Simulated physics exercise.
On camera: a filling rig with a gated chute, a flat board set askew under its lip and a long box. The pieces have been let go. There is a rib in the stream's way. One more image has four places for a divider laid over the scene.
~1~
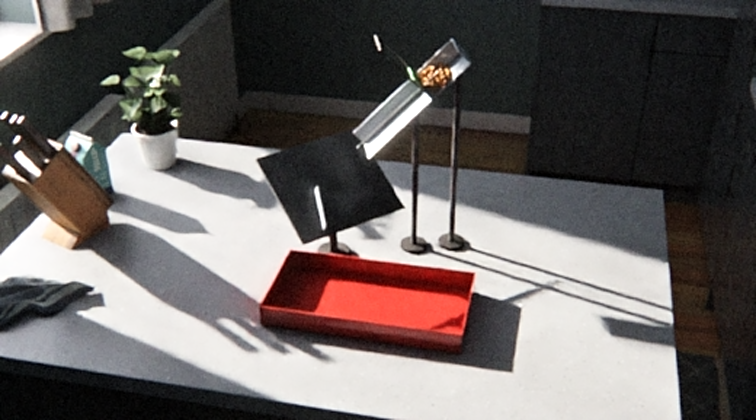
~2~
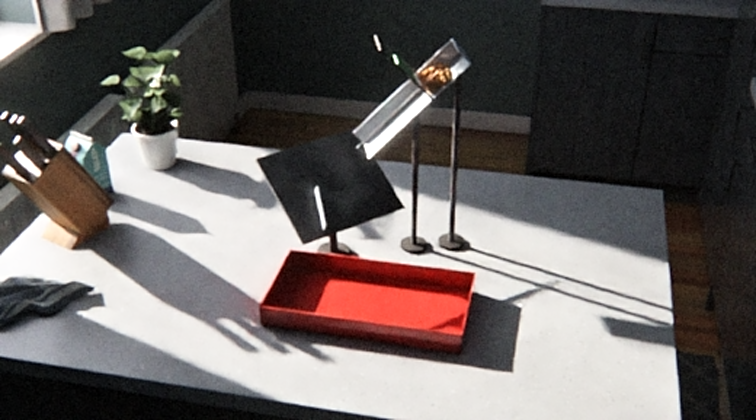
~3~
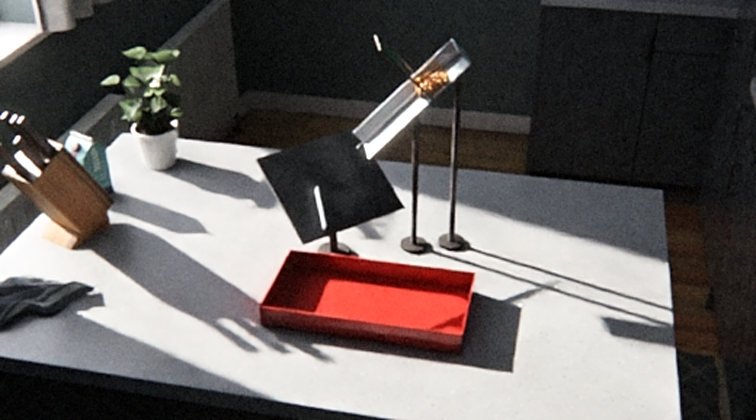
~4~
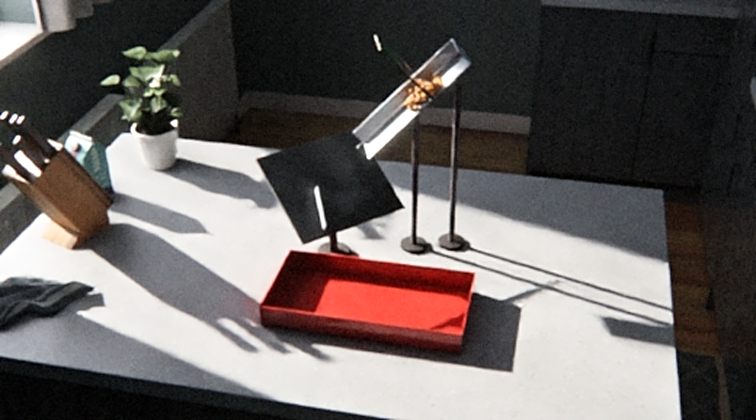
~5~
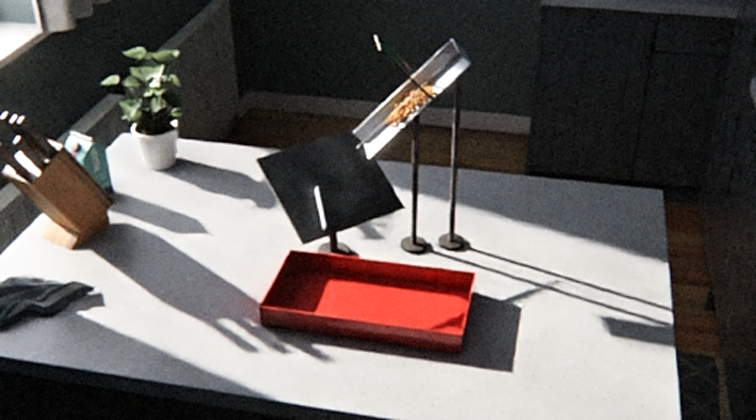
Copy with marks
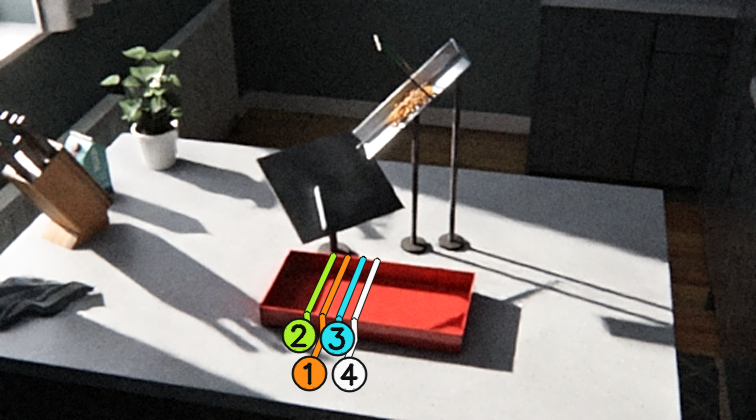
Roasted chickpeas bunched near the top of a clear, sloping chute slip past a thin dark gate and slide down leftward, spreading out along it while the camera stays still. The chute stands on two black posts above a tilted black board and a long, empty red box. Seen from above, the pale kitchen counter also holds a knife block, potted plant and dark cloth at left.
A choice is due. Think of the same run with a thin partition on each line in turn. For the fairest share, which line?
3 is best.
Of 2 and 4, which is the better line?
The answer is 4.
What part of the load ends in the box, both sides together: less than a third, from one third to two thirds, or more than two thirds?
About that: More than two thirds.
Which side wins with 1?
The right side.
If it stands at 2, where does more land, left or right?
The right side.
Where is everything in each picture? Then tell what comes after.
Load behind the gate near (434, 78), roasted chickpeas; lip of the chute near (367, 151), sloping fairly steeply, in the first frame.
Middle of the board near (331, 183), tilted fairly steeply; middle of its low edge near (356, 225); of its high edge near (307, 143), in the second frame.
Front corners of the box near (260, 306) and (461, 334), empty; front of the load near (421, 91), in the third frame.
Middle of the load near (421, 92); its front near (406, 103), close to a quarter of the way to the lip; rib from (318, 187) to (326, 225), in the fourth frame.
Middle of the load near (413, 101); its front near (388, 122), close to two thirds of the way to the lip, in the fifth frame.
On the marked copy, line 1 crosses the front rim at (322, 315); line 2 crosses the front rim at (307, 313); line 3 crosses the front rim at (339, 317); line 4 crosses the front rim at (354, 319).
With 1, of what is caught, a small share on the left of the divider, the bulk on the right.
With 2, of what is caught, a small share on the left of the divider, all but a few on the right.
With 3, of what is caught, close to half on the left of the divider, close to half on the right.
With 4, of what is caught, the bulk on the left of the divider, close to a quarter on the right.
